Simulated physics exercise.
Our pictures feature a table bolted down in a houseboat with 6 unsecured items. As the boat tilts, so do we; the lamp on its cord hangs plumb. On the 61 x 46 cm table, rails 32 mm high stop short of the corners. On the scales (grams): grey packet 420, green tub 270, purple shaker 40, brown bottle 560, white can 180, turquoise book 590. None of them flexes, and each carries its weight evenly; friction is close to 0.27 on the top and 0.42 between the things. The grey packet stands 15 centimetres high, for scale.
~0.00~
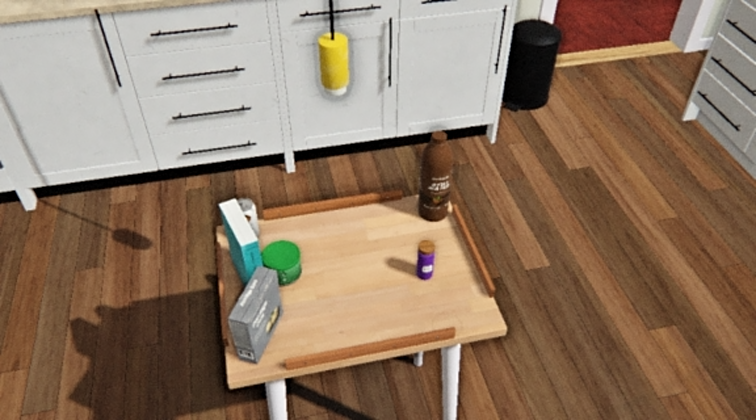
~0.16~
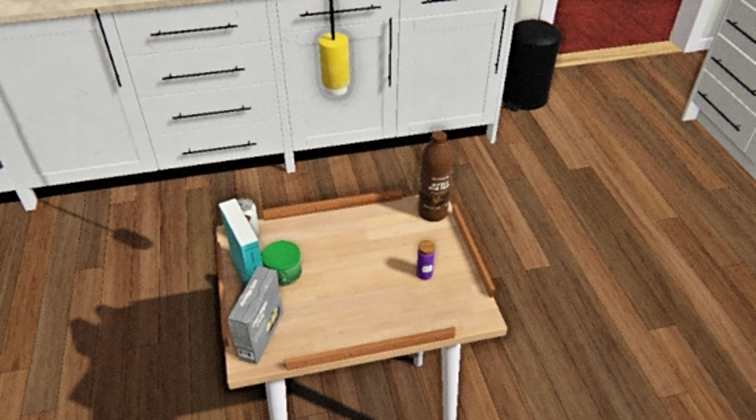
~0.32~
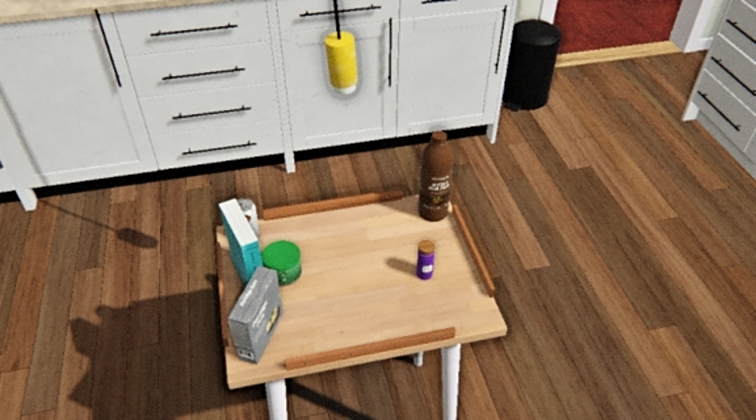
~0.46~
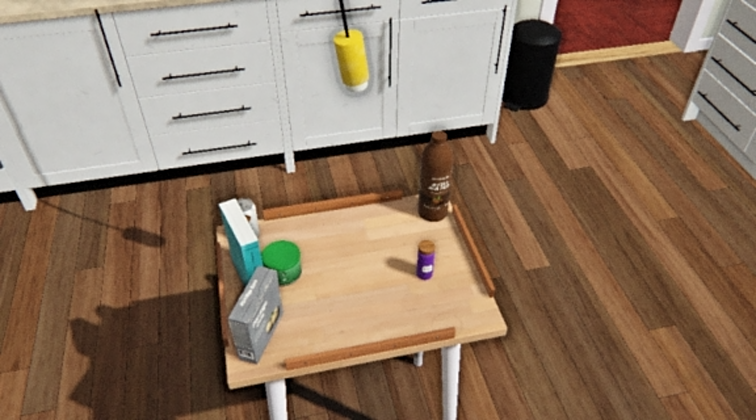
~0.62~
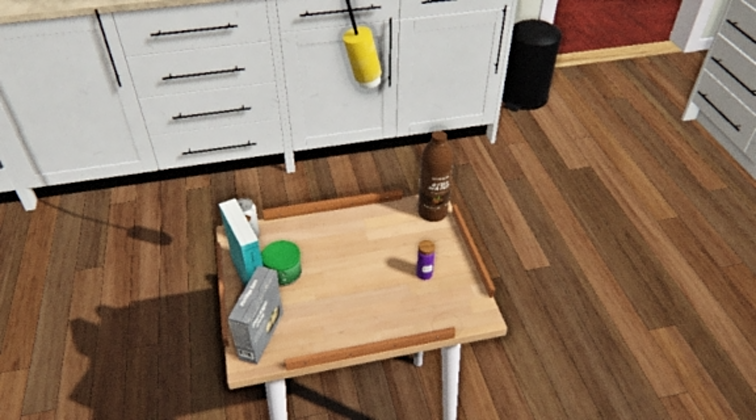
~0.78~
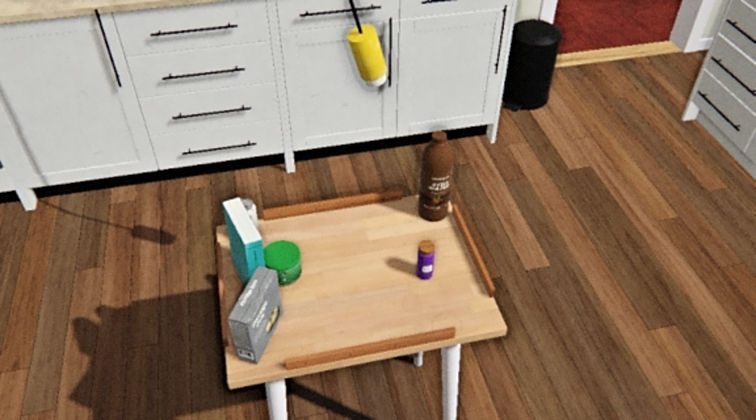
The yellow lamp hung straight on its cord, then swung gradually to the right in front of the white cabinets, while the bottle, green tub, purple shaker and boxes on the table barely moved.
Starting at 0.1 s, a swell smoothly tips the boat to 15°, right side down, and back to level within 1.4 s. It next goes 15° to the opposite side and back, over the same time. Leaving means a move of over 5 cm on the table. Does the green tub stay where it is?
No - chances are it comes to rest a good way off.
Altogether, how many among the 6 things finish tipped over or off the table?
1.
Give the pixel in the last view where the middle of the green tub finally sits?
It finishes at roughly (319, 253).
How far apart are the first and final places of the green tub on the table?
Net shift near 9 cm.
After 1.08 s, heel 10°, right side down; green tub moved 5 cm near (301, 258); turquoise book 49° off its base.
After 1.38 s, heel 1°, right side down; green tub moved 9 cm near (319, 254); turquoise book 55° off its base.
In the end (3.4 s), toppled on the table, turquoise book; not toppled but over 5 cm from the start, green tub; the other 4 under 5 cm from the start. In the last view, green tub near (319, 253).
